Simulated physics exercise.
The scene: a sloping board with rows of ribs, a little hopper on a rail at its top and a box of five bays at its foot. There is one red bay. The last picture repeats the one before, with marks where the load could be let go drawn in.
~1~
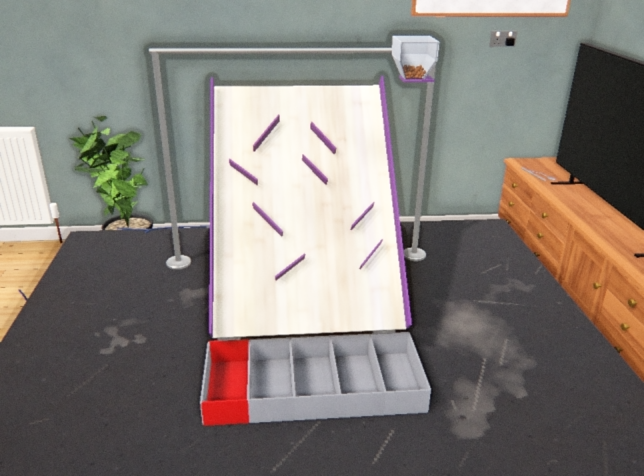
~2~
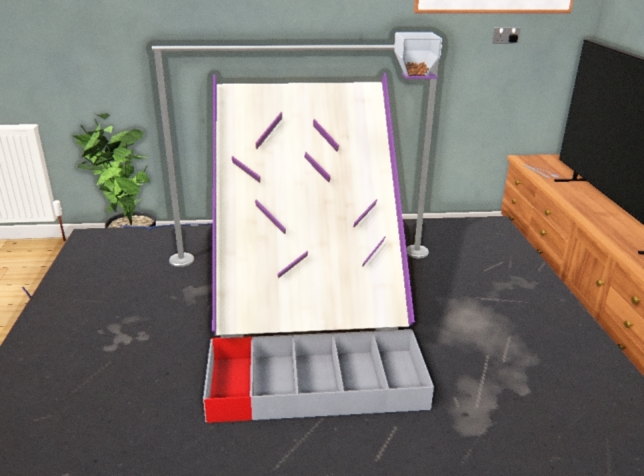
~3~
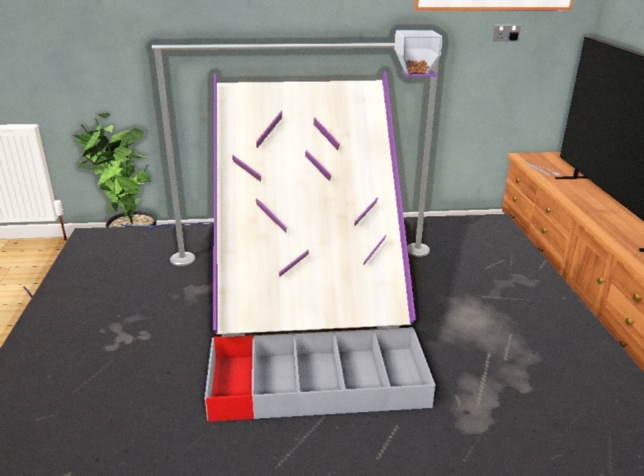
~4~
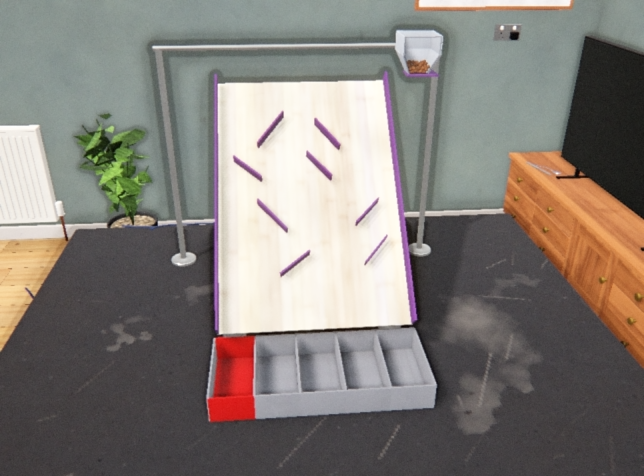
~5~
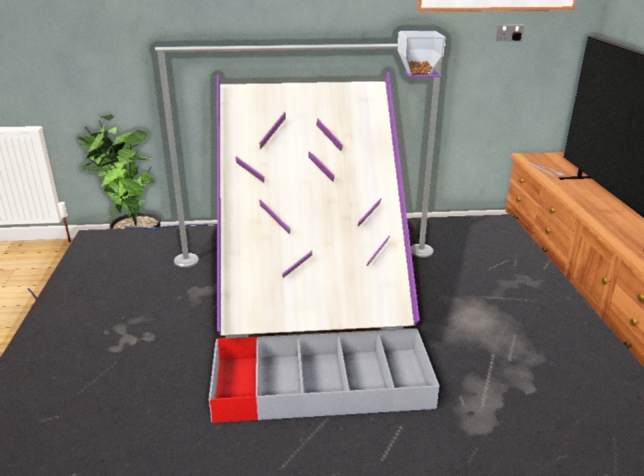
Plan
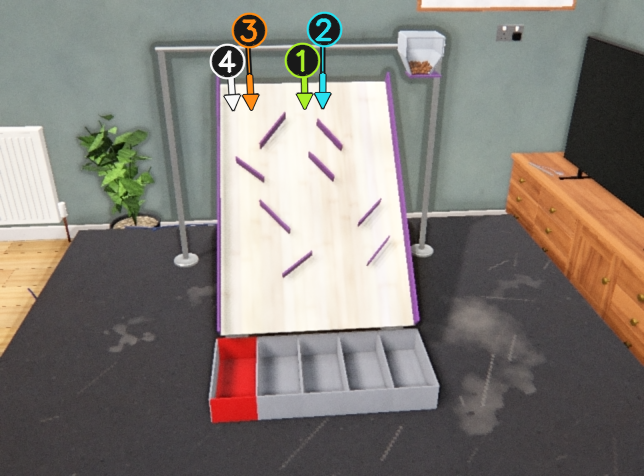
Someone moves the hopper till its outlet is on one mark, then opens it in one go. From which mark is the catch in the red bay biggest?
4 works best here.
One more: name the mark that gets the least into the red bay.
2 it is.
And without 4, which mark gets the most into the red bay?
The answer is 3.
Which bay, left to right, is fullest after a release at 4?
The first.
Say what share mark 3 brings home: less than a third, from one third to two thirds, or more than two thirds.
From one third to two thirds.
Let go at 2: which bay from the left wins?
It is the third one.
On the marked copy, mark 1 meets the board at (304, 103); mark 2 meets the board at (322, 102); mark 3 meets the board at (251, 104); mark 4 meets the board at (232, 104).
With 1, about a third in the red bay, about two thirds in other bays.
With 2, a small part in the red bay, most in other bays.
With 3, about half in the red bay, about half in other bays.
With 4, most in the red bay, a small part in other bays, a small part outside the box.
